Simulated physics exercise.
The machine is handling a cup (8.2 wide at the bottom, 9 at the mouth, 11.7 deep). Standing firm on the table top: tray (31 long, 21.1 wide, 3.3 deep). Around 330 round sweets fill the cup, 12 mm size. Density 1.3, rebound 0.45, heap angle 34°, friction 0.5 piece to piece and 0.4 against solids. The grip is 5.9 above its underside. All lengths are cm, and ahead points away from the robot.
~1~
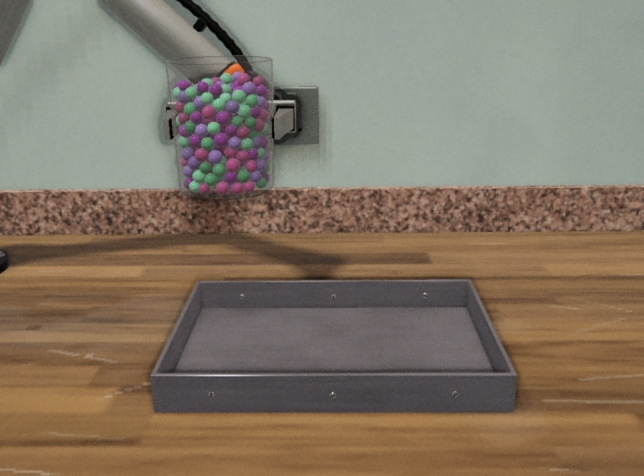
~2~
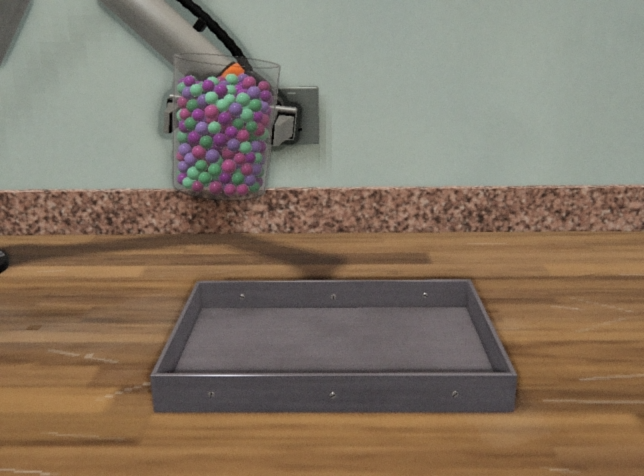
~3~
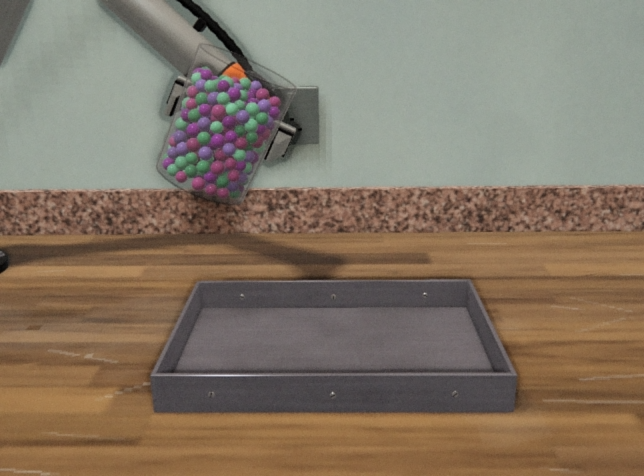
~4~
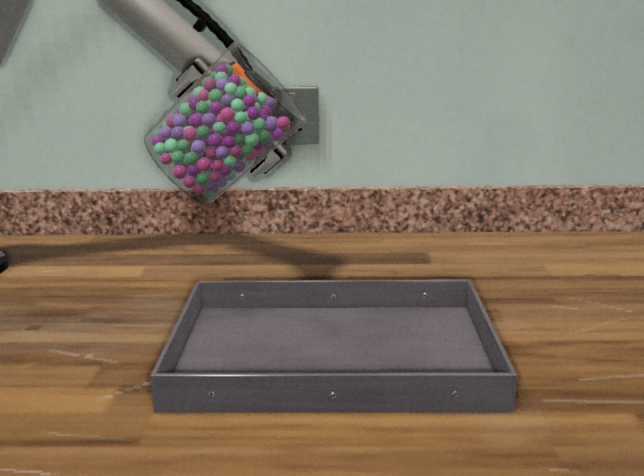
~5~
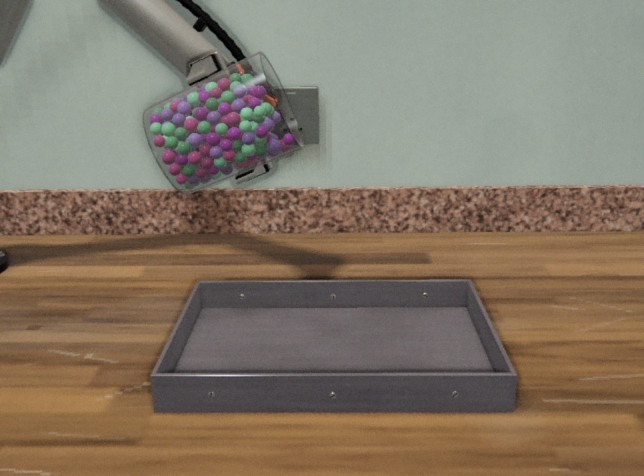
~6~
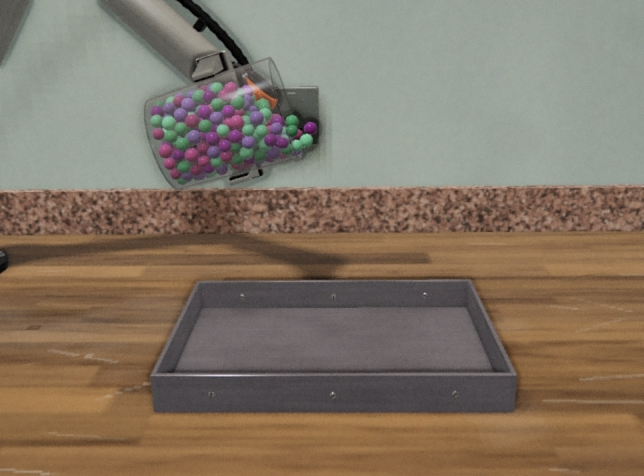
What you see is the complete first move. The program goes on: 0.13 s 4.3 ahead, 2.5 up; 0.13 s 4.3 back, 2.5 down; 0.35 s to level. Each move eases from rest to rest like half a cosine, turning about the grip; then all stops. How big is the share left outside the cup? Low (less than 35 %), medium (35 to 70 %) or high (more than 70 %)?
A medium share, 35 to 70 %, ends outside the cup.
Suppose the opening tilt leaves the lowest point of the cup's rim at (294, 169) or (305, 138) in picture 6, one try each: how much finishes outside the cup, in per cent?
Some 70 and 30 per cent.
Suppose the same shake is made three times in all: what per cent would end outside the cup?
It would be near 75 per cent.
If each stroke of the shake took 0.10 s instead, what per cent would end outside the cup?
It would be near 75 per cent.
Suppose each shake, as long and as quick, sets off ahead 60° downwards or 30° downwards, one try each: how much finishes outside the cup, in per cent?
About 10 and 20 per cent.
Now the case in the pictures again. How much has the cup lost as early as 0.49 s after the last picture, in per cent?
Near 45 per cent so far.
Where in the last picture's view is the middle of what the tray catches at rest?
Near (412, 346).
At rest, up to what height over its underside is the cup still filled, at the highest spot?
About 7.5 cm.
Then, 0.24 s after the last picture, tilted 74° forward, highest piece 27 above the table; 243 in the cup, 2 in the tray, 83 in flight or on a rim.
Then, 0.49 s after the last picture, tilted 20° forward, highest piece 28 above the table; 173 in the cup, 149 in the tray, 2 on the table or floor, 4 in flight or on a rim.
Then, 0.81 s after the last picture, level, highest piece 25 above the table; 173 in the cup, 149 in the tray, 6 on the table or floor.
Then, 1.86 s after the last picture, level, highest piece 25 above the table; 173 in the cup, 149 in the tray, 6 on the table or floor.
Final count, 173 in the cup, 149 in the tray, 6 on the table or floor. That is 47 % outside the cup.
